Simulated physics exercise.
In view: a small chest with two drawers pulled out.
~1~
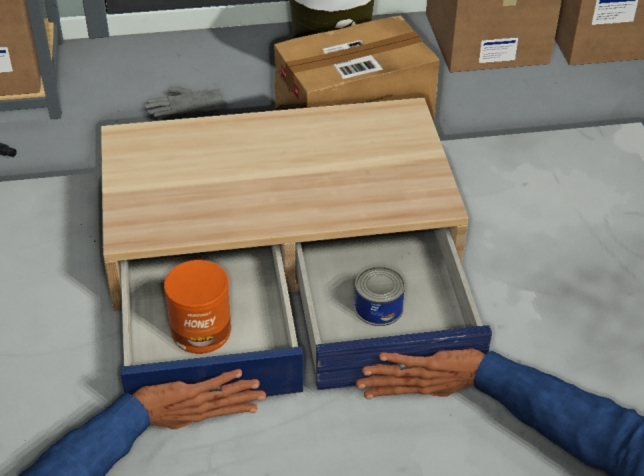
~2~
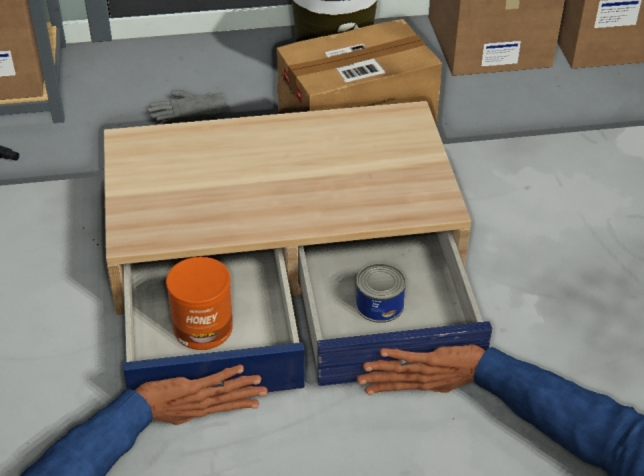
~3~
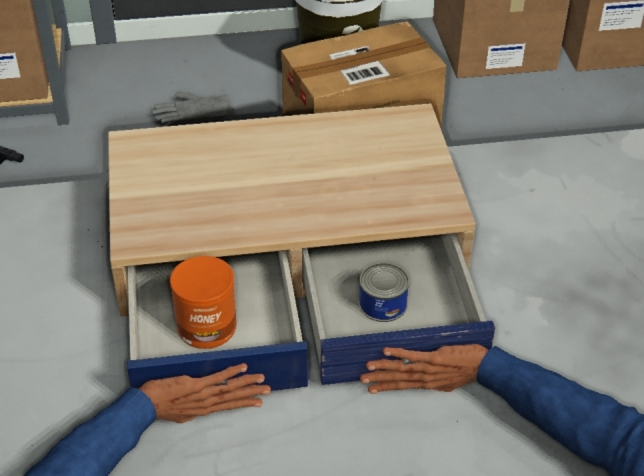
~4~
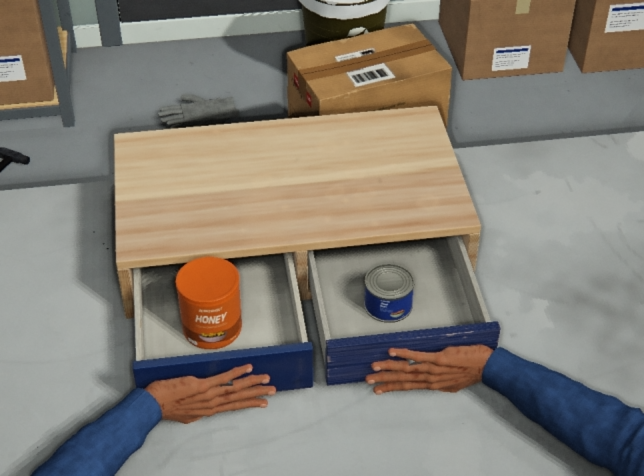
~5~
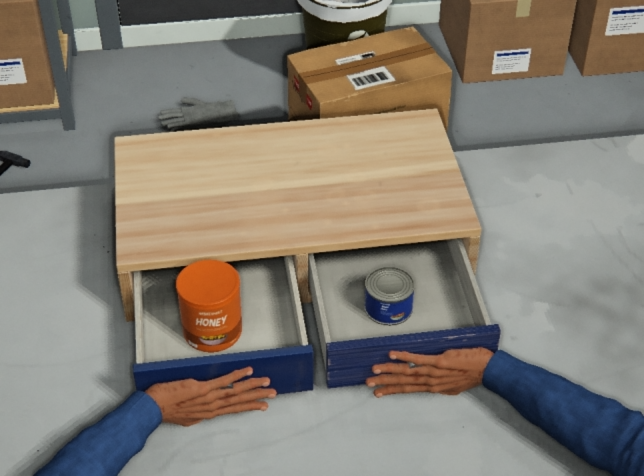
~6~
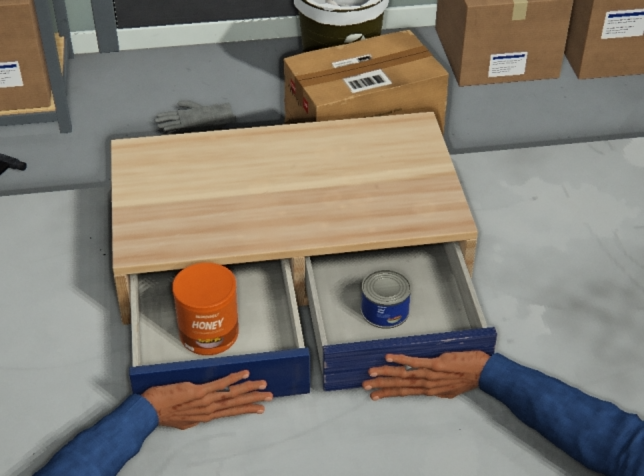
The footage shows a small wooden chest with two open drawers, an orange tub in the left and a blue pot in the right. Hands stay at the drawer fronts as the view shifts slightly; little else moves.
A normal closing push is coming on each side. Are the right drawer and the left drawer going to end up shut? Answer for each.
Outcome: The right drawer shuts flush; the left drawer stays ajar.
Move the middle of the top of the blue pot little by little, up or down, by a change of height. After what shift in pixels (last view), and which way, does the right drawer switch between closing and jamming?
About 12 pixels up.
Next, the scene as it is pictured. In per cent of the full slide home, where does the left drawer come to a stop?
About 45 per cent.
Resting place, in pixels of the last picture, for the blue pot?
Around (363, 211).
Then, 0.34 s past the last view, right drawer starting in; left drawer starting in.
Then, 0.56 s past the last view, right drawer about half in; left drawer stopped, still ajar.
Finally, the right drawer goes all the way in; the left drawer will not close.
